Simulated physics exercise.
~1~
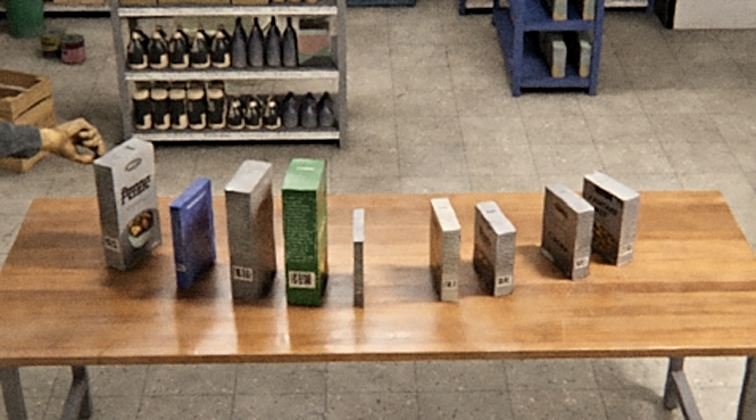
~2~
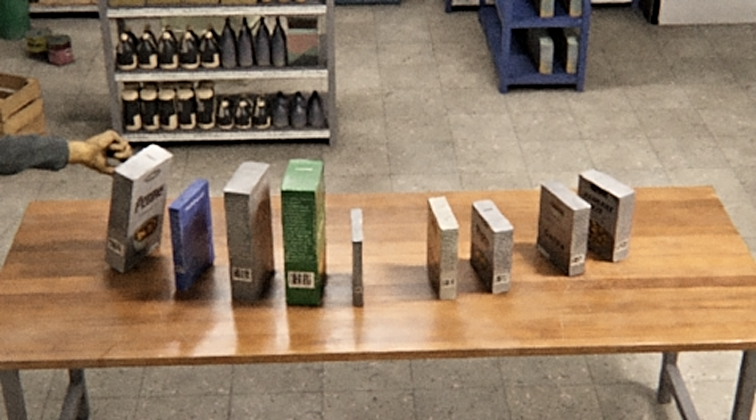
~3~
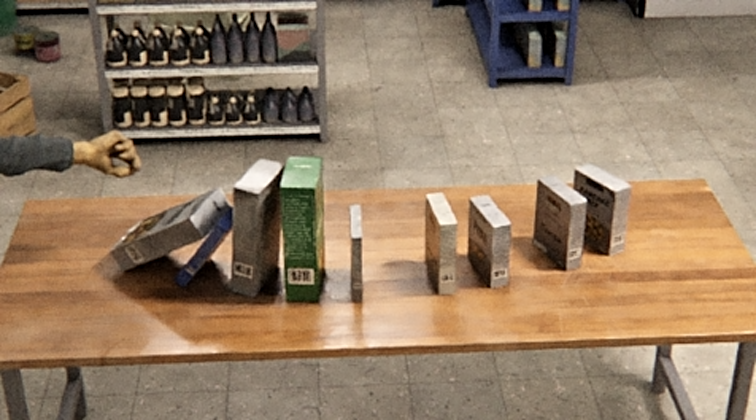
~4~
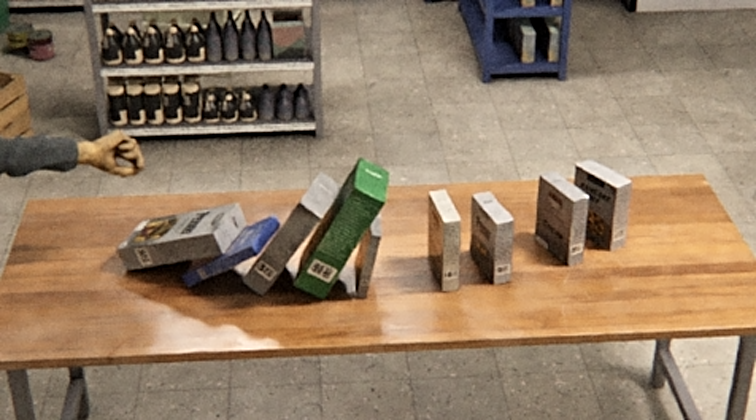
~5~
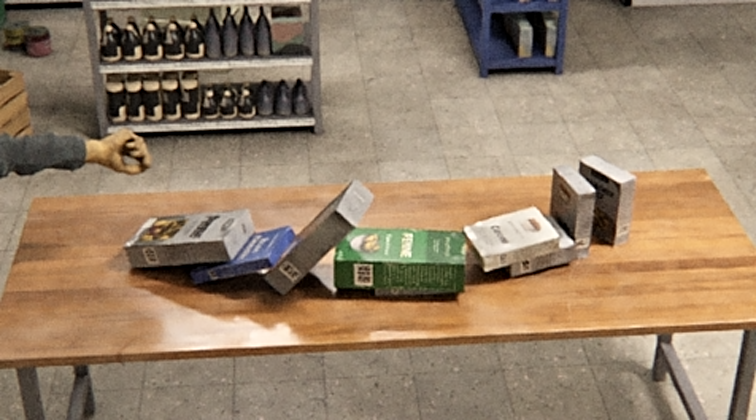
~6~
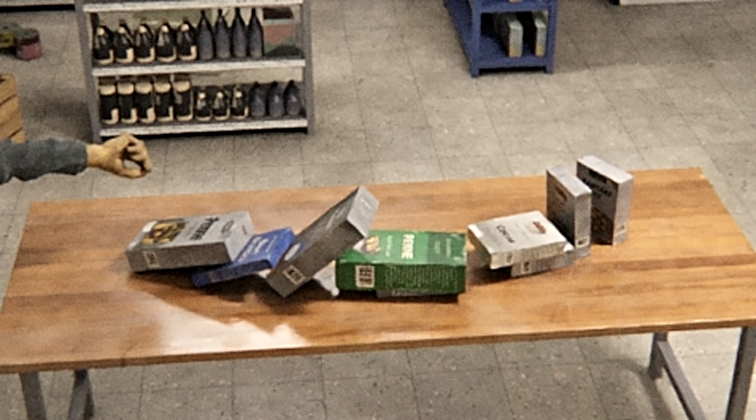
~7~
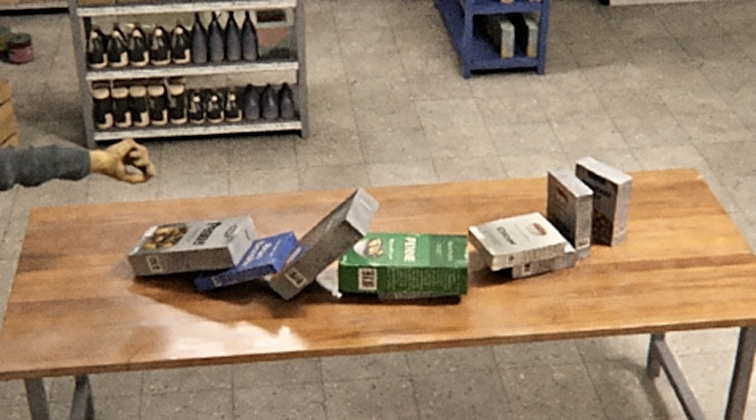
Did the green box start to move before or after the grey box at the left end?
The green box started to move after the grey box at the left end, which was already tipping while the green one still stood upright.
